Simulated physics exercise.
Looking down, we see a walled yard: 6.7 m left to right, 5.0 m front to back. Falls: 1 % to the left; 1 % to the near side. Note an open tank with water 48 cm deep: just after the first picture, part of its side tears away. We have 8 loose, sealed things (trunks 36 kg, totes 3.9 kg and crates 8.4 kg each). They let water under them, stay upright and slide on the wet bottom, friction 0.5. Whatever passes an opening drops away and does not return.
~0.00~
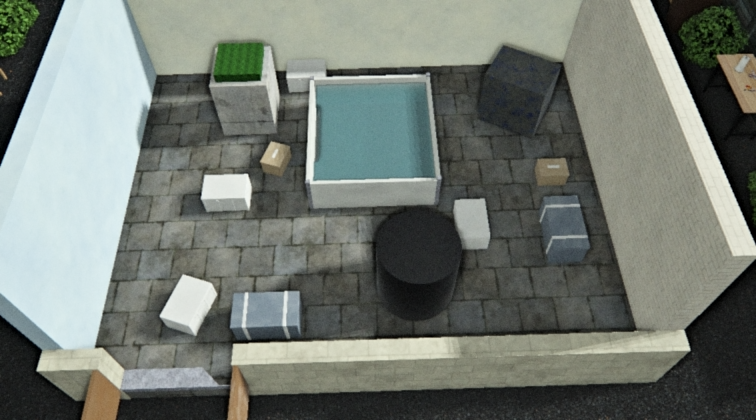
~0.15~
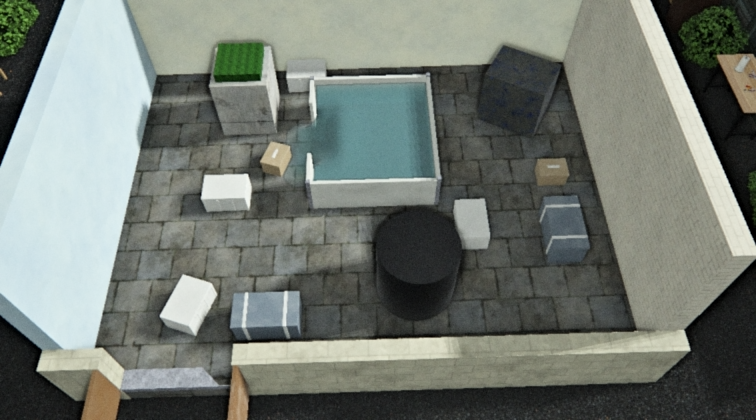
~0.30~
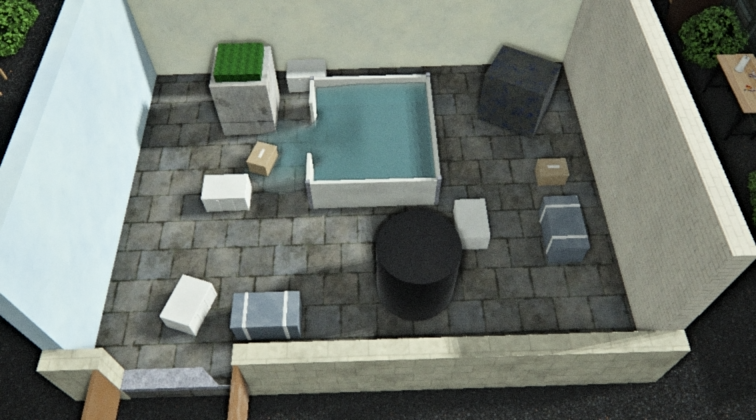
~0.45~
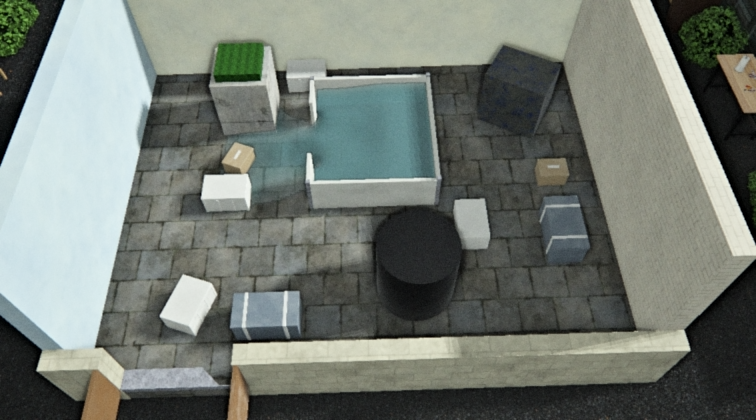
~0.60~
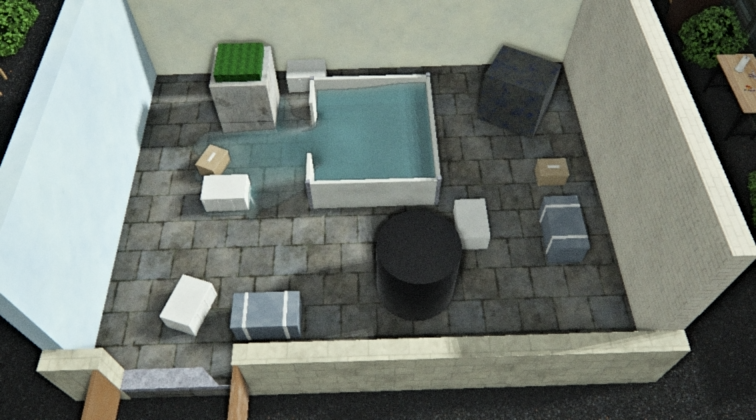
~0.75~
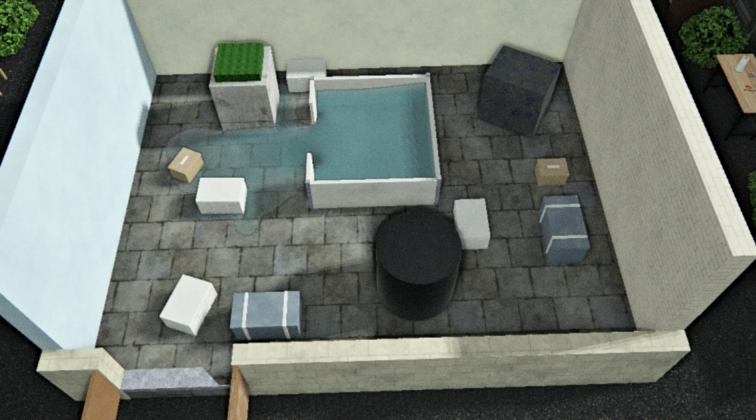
A stone-paved yard with pale walls is seen from high above, looking down, with a still camera. A white-walled tank of blue-green water stands near the back, among small cardboard boxes, white and blue-grey blocks, a grass-topped block, a dark cube and a black cylinder. The tank's left side opens, water spreads leftward across the paving, carrying the nearest cardboard box steadily left, and a white block behind shifts slightly.
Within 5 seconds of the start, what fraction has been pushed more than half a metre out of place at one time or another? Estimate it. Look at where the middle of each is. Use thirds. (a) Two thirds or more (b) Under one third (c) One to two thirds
c.
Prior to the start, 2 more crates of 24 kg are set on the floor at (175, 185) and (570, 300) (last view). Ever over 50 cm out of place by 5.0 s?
Result, in sequence: Exceeded / not exceeded.
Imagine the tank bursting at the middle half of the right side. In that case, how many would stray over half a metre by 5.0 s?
Then the count would be 2.
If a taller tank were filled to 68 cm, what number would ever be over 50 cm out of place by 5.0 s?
The answer would then be 3.
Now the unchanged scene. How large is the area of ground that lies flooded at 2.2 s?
That flooded area is roughly 13 m2.
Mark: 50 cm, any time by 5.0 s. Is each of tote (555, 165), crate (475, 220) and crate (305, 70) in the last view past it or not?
Taking them in turn, the answers are smaller, smaller and greater.
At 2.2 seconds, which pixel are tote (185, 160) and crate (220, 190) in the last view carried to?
Somewhere around (133, 154) and (130, 293).
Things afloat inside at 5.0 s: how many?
Total: 2.
After 1.1 s 1 of 8 are over 50 cm from their spots; 1 afloat.
After 2.2 s 2 of 8 are over 50 cm from their spots; 1 afloat.
After 3.5 s 2 of 8 are over 50 cm from their spots; 1 afloat.
After 5.0 s 3 of 8 are over 50 cm from their spots, and 3 have been at some point; 2 afloat.
